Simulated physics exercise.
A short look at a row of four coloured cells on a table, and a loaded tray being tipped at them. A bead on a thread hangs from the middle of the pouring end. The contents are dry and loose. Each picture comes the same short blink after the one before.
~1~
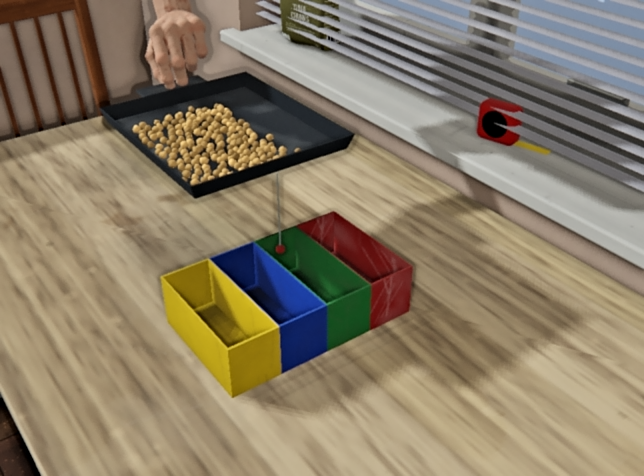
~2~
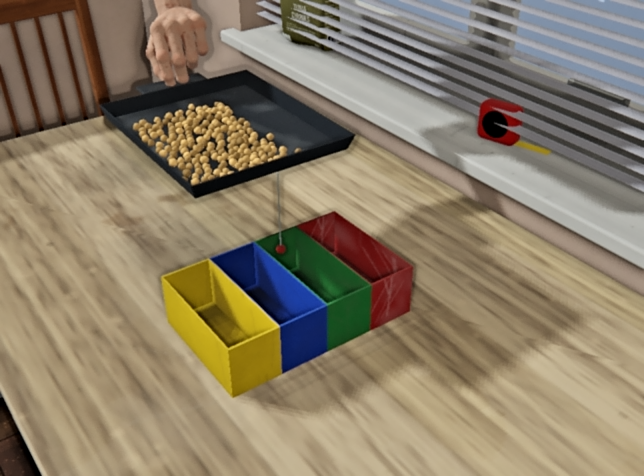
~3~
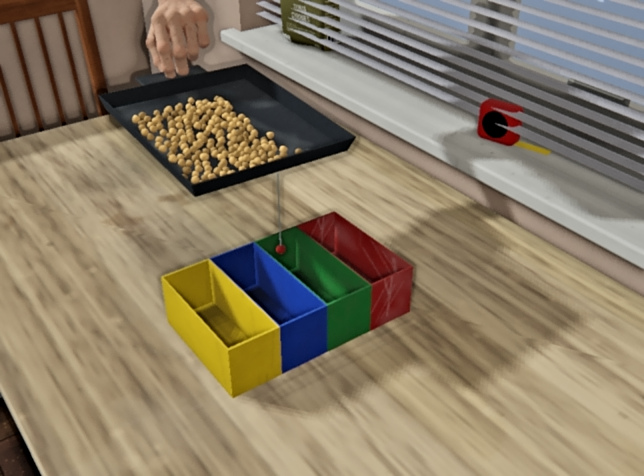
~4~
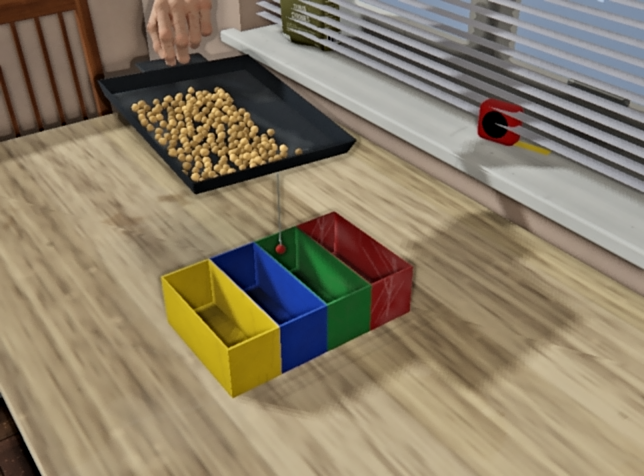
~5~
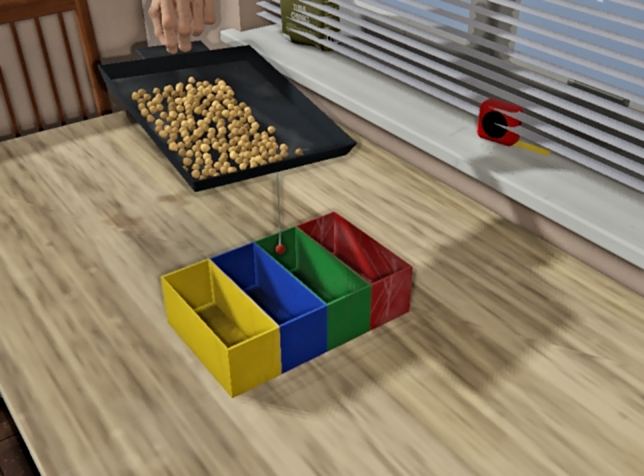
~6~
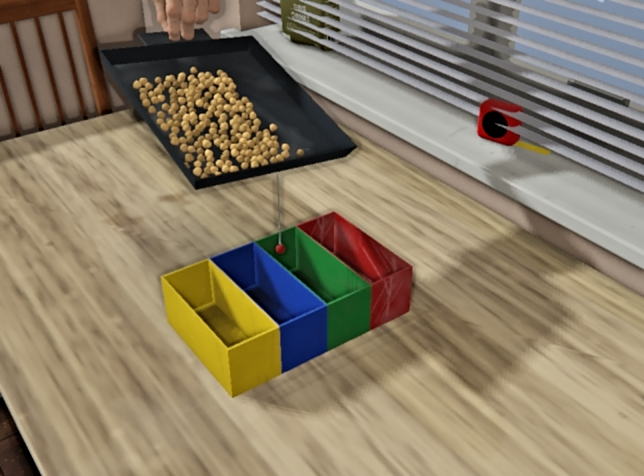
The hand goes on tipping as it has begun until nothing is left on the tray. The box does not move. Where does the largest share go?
The red cell gets the most.
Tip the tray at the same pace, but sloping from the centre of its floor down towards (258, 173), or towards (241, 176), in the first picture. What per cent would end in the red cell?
Near 0 % and 0 %.
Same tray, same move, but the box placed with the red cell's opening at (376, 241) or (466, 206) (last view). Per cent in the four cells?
Near 100 % and 70 %.
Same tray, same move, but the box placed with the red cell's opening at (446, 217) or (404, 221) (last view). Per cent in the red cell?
First some 0, then 0 per cent.
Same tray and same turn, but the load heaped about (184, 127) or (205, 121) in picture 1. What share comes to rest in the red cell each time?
The first gives 60 %, the second 60 %.
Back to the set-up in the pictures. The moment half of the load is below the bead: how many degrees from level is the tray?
Near 105 degrees.
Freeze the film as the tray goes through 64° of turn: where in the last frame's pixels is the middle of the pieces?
Roughly at (292, 144).
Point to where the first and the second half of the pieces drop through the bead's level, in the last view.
First near (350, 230), later near (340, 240).
Soon, tray tipped steeply; nearly all on the tray; a stray few in the red cell; a stray few in the green cell; a stray few falling or outside the box.
A while on, tray tipped past a quarter turn; about a quarter on the tray; about a third in the red cell; a small part in the green cell; a stray few in the blue cell; about a third falling or outside the box.
Towards the end, tray tipped past a quarter turn; about two thirds in the red cell; about a quarter in the green cell; a small part in the blue cell; a small part falling or outside the box.
Finally, tray tipped past a quarter turn; about two thirds in the red cell; about a quarter in the green cell; a small part in the blue cell; none in the yellow cell; a small part outside the box.
